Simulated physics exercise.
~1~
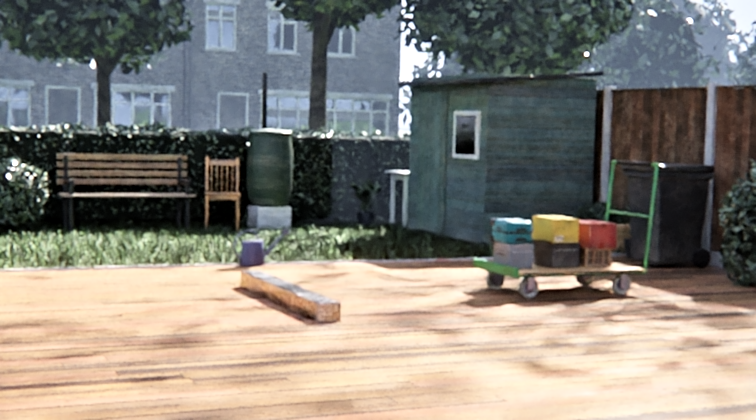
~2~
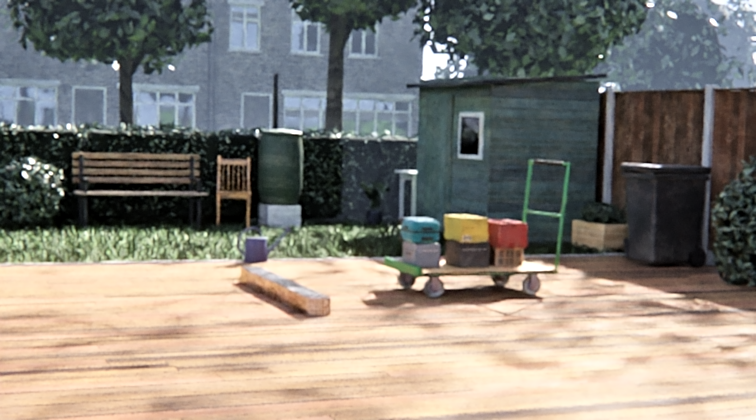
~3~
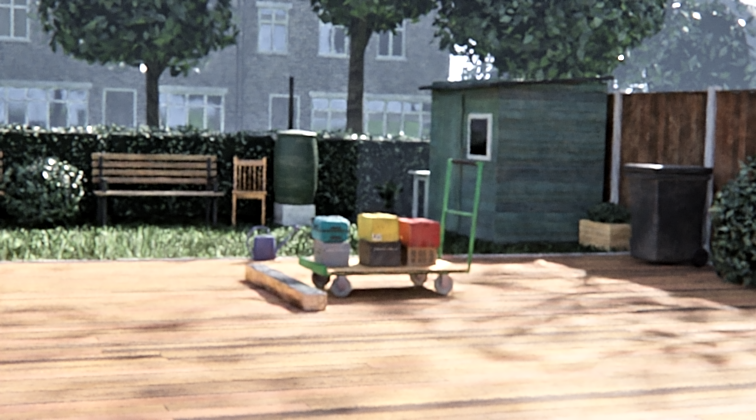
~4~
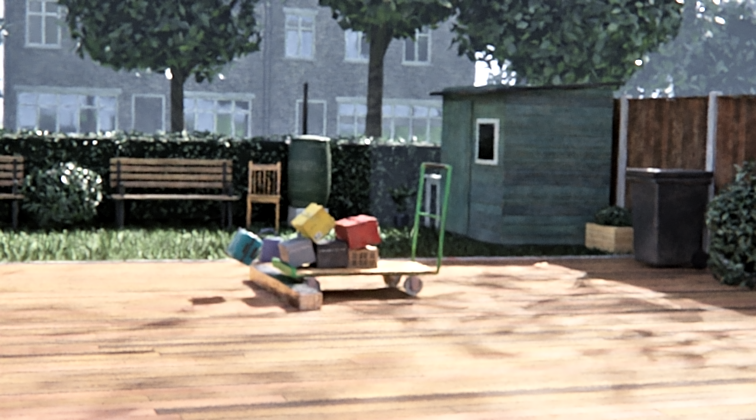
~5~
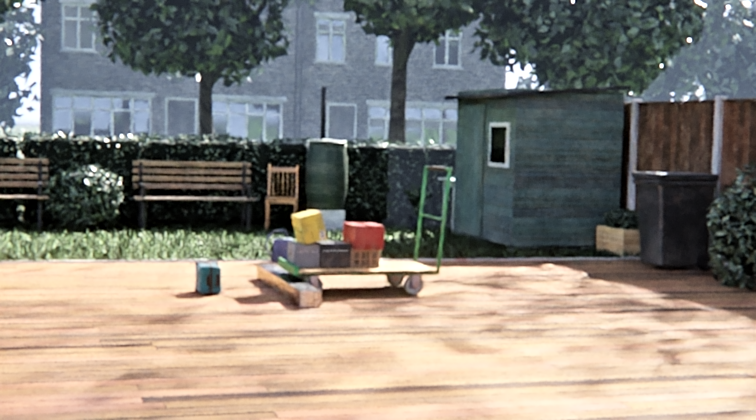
A flat trolley stacked with coloured boxes rolls left across a sunlit wooden deck and stops against a low kerb, where the stacked boxes tip forward; the teal one drops onto the deck beyond the kerb, while the yellow, red and darker ones stay aboard.
